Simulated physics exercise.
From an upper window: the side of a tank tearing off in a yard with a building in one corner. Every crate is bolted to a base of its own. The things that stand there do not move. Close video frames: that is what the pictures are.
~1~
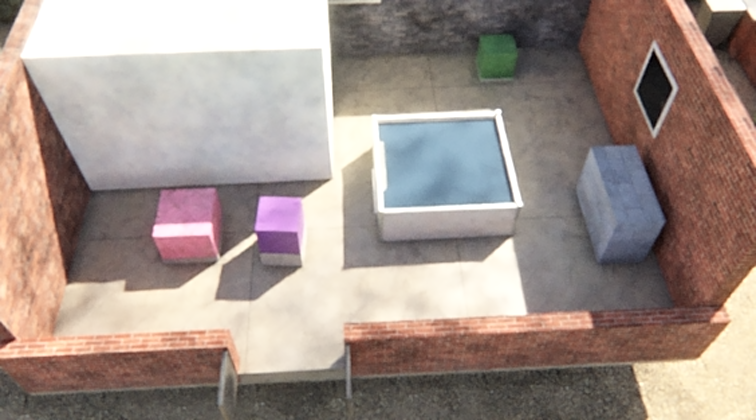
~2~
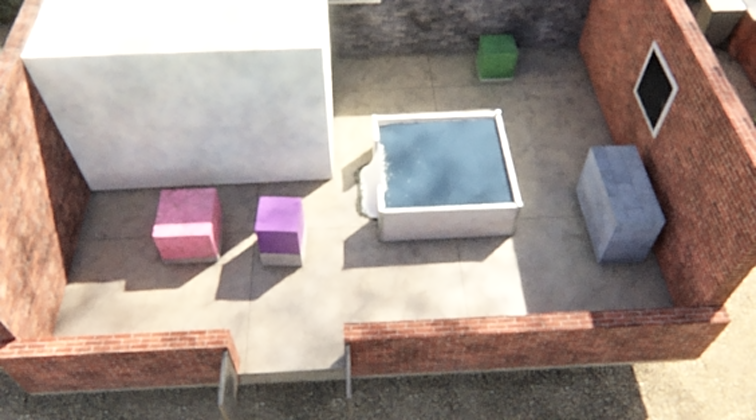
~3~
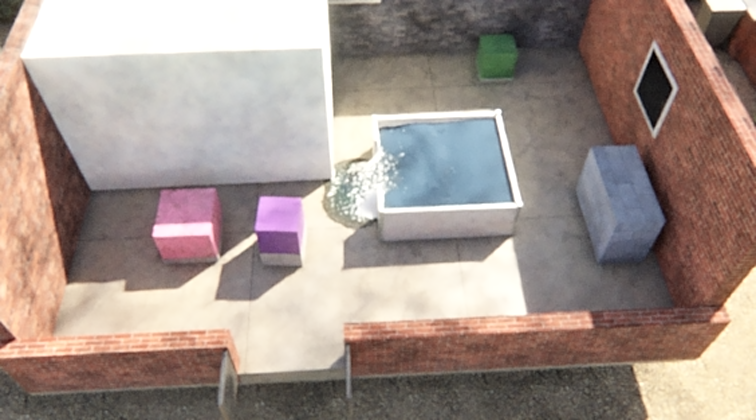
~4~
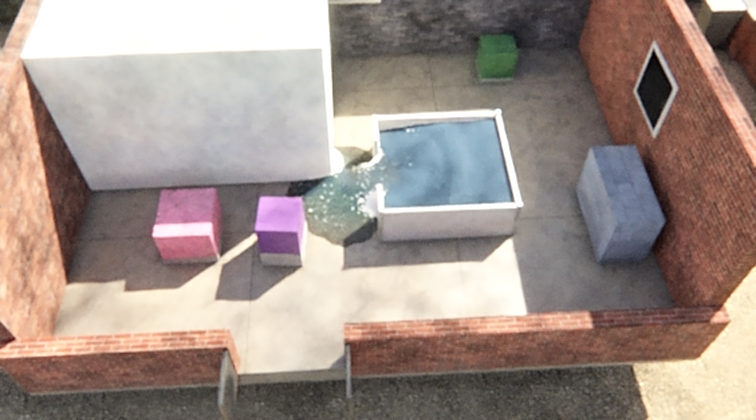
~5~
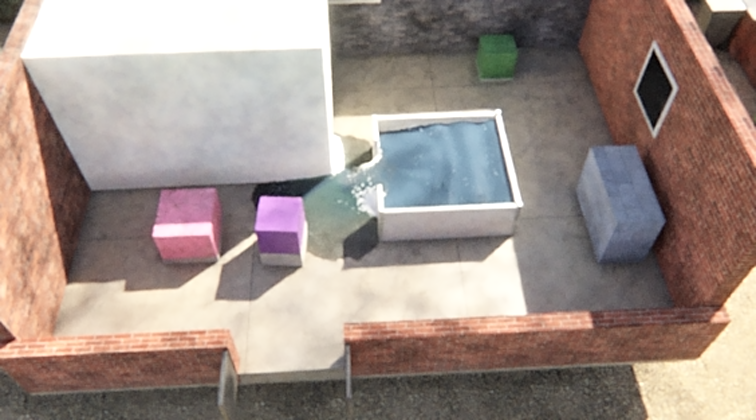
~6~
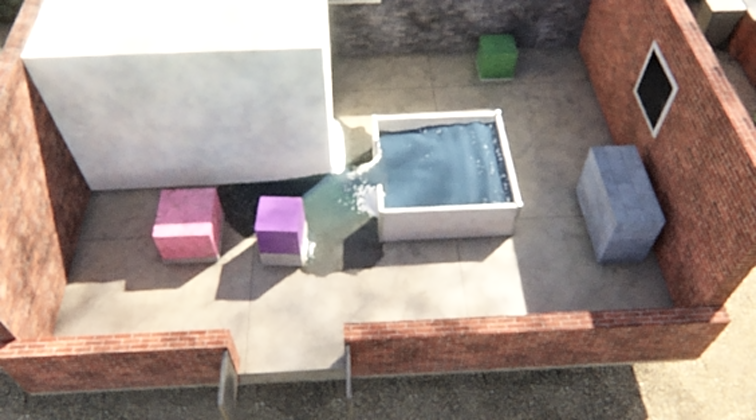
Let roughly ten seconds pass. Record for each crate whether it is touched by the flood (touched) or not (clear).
Outcome: The pink crate is hit by the water; the green crate is hit by the water; the purple crate is spared.
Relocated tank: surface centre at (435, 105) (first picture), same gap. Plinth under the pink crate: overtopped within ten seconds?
Result - pink crate stays clear.
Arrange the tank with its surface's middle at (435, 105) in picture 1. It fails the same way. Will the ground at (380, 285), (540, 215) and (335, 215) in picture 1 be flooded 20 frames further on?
Results in order - swamped, left untouched, swamped.
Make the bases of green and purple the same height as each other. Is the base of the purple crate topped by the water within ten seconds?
Outcome for purple: It is inundated.
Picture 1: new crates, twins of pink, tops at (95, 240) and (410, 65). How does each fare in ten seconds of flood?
Becomes wet, is left dry.
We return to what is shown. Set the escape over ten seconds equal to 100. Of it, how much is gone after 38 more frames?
Share gone by then: About 65 %.
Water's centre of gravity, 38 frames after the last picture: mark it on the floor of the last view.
Estimate: (316, 213).
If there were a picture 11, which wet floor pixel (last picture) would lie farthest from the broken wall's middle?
The front's farthest point is close to (84, 223).
A moment on, water covers 20 % of the floor; the pink crate water round its plinth, the green crate not reached, the purple crate water round its plinth.
Next, water covers 35 % of the floor; the pink crate water round its plinth, the green crate not reached, the purple crate water round its plinth.
Then, water covers 50 % of the floor; the pink crate water round its plinth, the green crate water round its plinth, the purple crate water round its plinth.
Later, water covers 60 % of the floor; the pink crate water round its plinth, the green crate water round its plinth, the purple crate water round its plinth.
In the end, water covers 90 % of the floor; the pink crate was topped, the green crate was topped, the purple crate stayed above the water.
